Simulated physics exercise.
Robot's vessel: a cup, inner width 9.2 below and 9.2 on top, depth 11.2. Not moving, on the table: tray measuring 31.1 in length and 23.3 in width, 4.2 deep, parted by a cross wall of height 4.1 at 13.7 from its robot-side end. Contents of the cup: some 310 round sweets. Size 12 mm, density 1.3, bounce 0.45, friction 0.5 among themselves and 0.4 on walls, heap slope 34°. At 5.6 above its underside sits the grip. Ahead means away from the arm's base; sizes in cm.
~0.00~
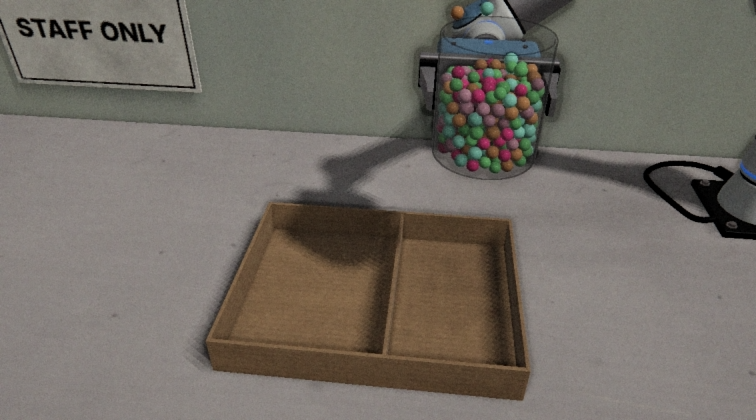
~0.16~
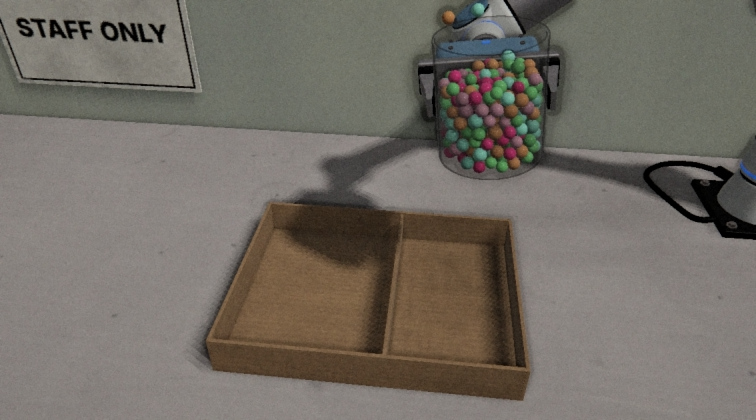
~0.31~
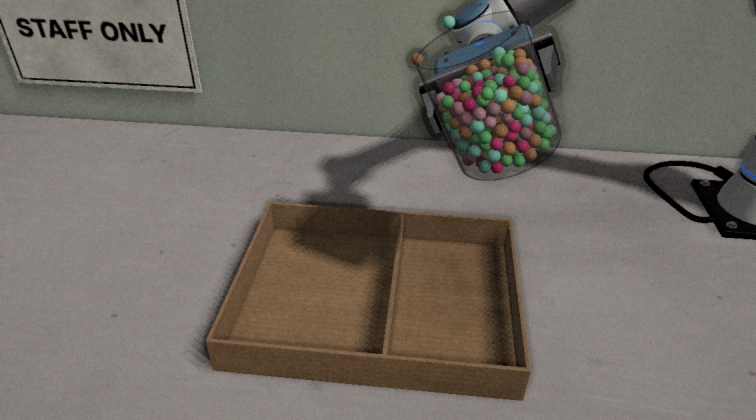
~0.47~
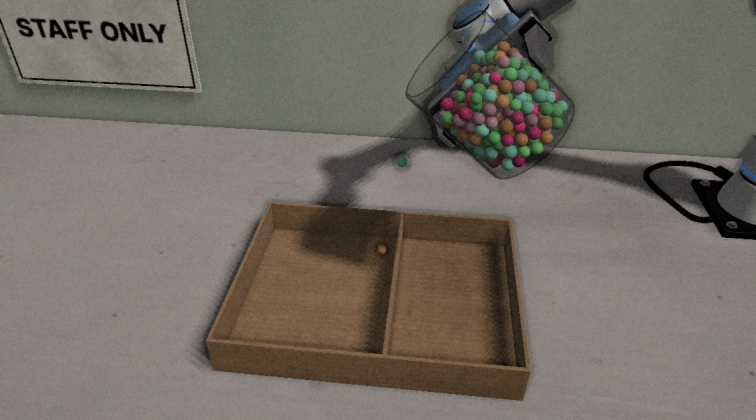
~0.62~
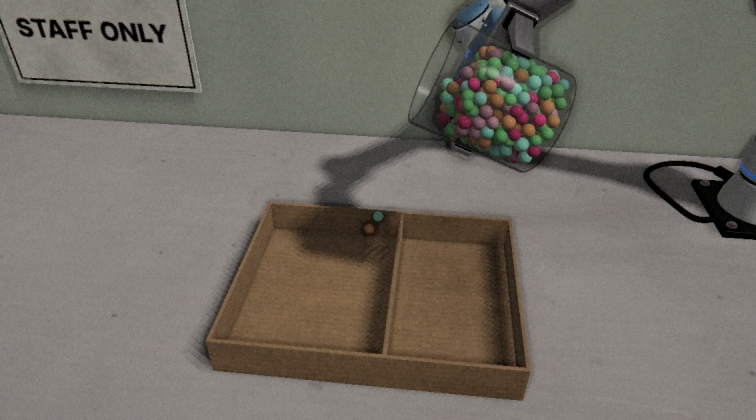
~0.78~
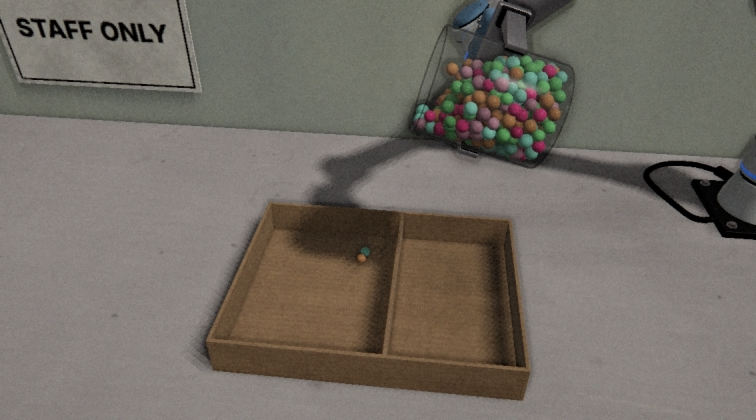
The footage shows a robot arm tilting a clear container of colourful round sweets steadily to the left above a divided brown tray, as two sweets drop into the tray's left compartment and the rest stay inside the container.
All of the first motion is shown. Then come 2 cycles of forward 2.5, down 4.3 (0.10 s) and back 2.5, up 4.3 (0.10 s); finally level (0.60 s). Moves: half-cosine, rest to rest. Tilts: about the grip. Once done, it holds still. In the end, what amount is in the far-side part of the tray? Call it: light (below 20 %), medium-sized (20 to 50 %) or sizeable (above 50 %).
A light share.
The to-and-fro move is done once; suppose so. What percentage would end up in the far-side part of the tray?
That would give close to 5 percent.
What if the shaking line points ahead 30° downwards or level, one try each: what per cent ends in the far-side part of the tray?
Estimates, in order: 25 % then 45 %.
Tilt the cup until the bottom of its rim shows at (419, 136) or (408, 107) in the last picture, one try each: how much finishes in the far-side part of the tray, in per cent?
Estimates in order: 35 % and 5 %.
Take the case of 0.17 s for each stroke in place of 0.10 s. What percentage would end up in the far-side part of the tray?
That would give around 5 per cent.
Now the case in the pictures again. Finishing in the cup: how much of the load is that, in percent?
My estimate would be some 85 percent.
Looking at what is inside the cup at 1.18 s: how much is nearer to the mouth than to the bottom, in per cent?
That share comes to roughly 40 percent.
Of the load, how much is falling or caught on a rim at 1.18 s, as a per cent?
I'd reckon close to 9 per cent.
By 1.18 s, tilted 74° forward, highest piece 30 above the table; 276 in the cup, 6 in the far-side part, 27 in flight or on a rim.
By 1.58 s, tilted 19° forward, highest piece 31 above the table; 259 in the cup, 38 in the far-side part, 7 on the table or floor, 5 in flight or on a rim.
By 1.98 s, level, highest piece 30 above the table; 259 in the cup, 40 in the far-side part, 10 on the table or floor.
By 3.03 s, level, highest piece 30 above the table; 259 in the cup, 40 in the far-side part, 10 on the table or floor.
Final count, 259 in the cup, 40 in the far-side part, 10 on the table or floor. That is 13 % in the far-side part of the tray.
